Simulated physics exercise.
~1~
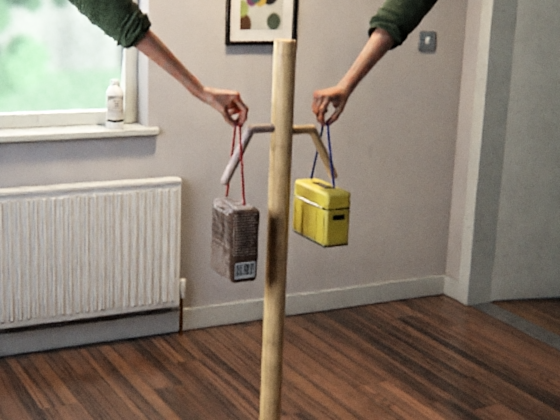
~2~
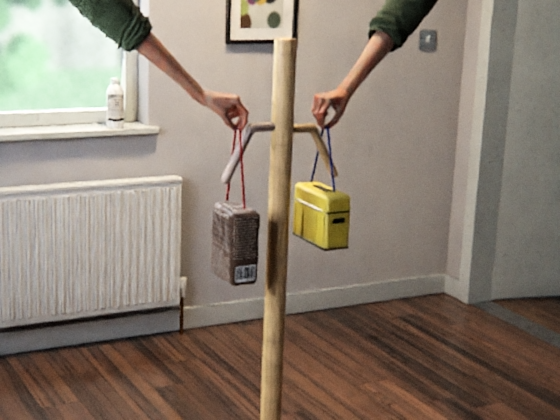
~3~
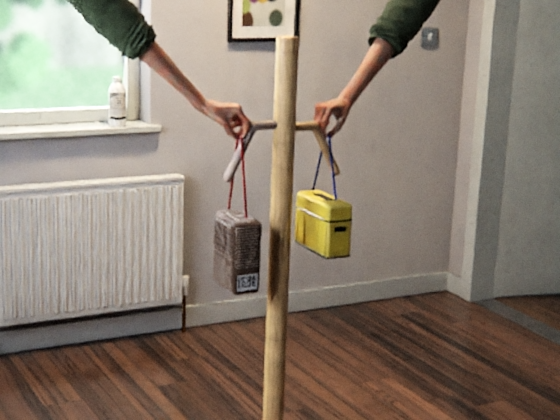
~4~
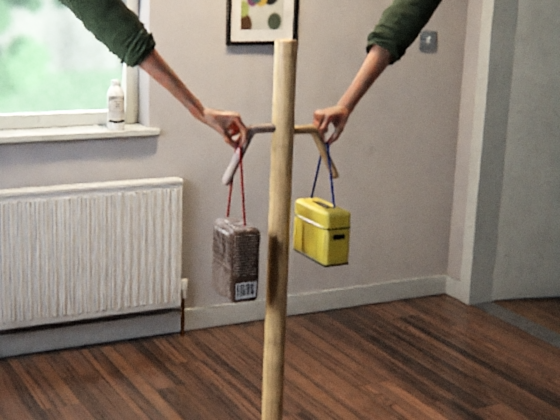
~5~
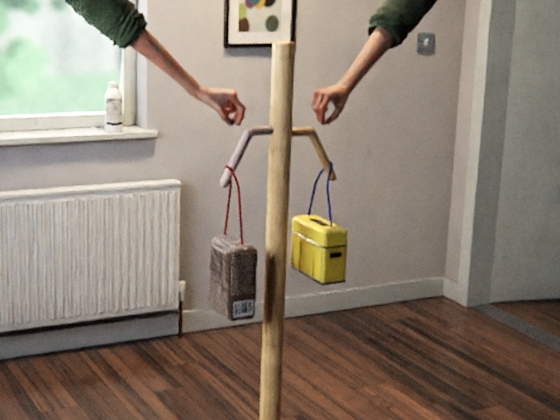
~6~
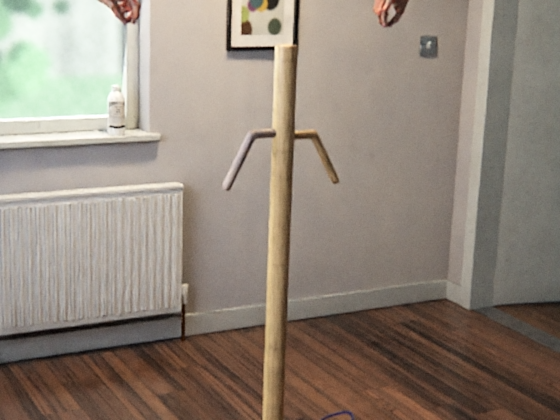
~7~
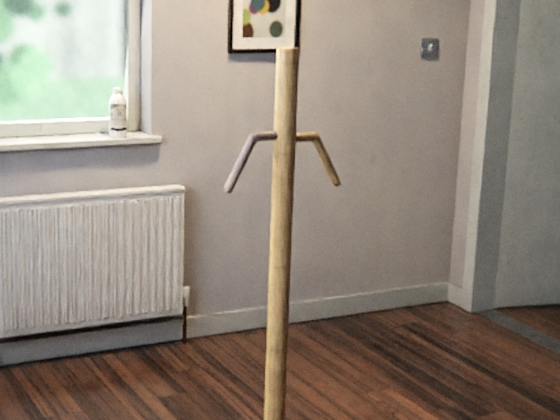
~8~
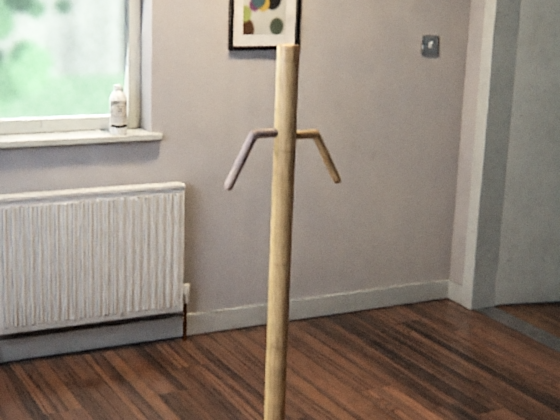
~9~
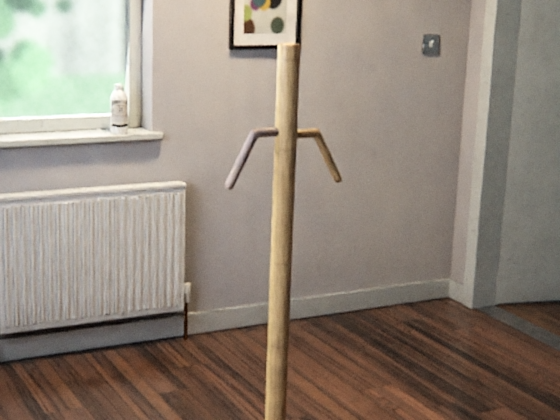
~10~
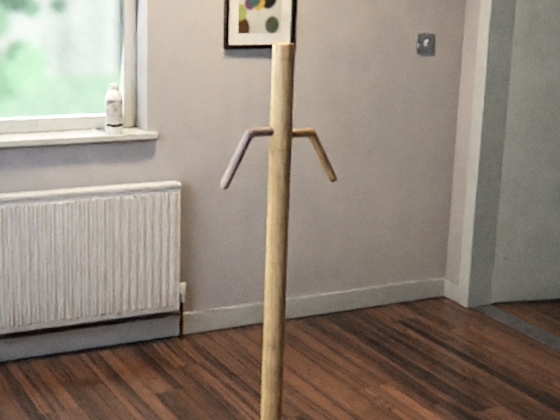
Two hands lowering a brown sack and yellow case onto drooping pegs of a wooden post, both slipping off, leaving pegs bare.
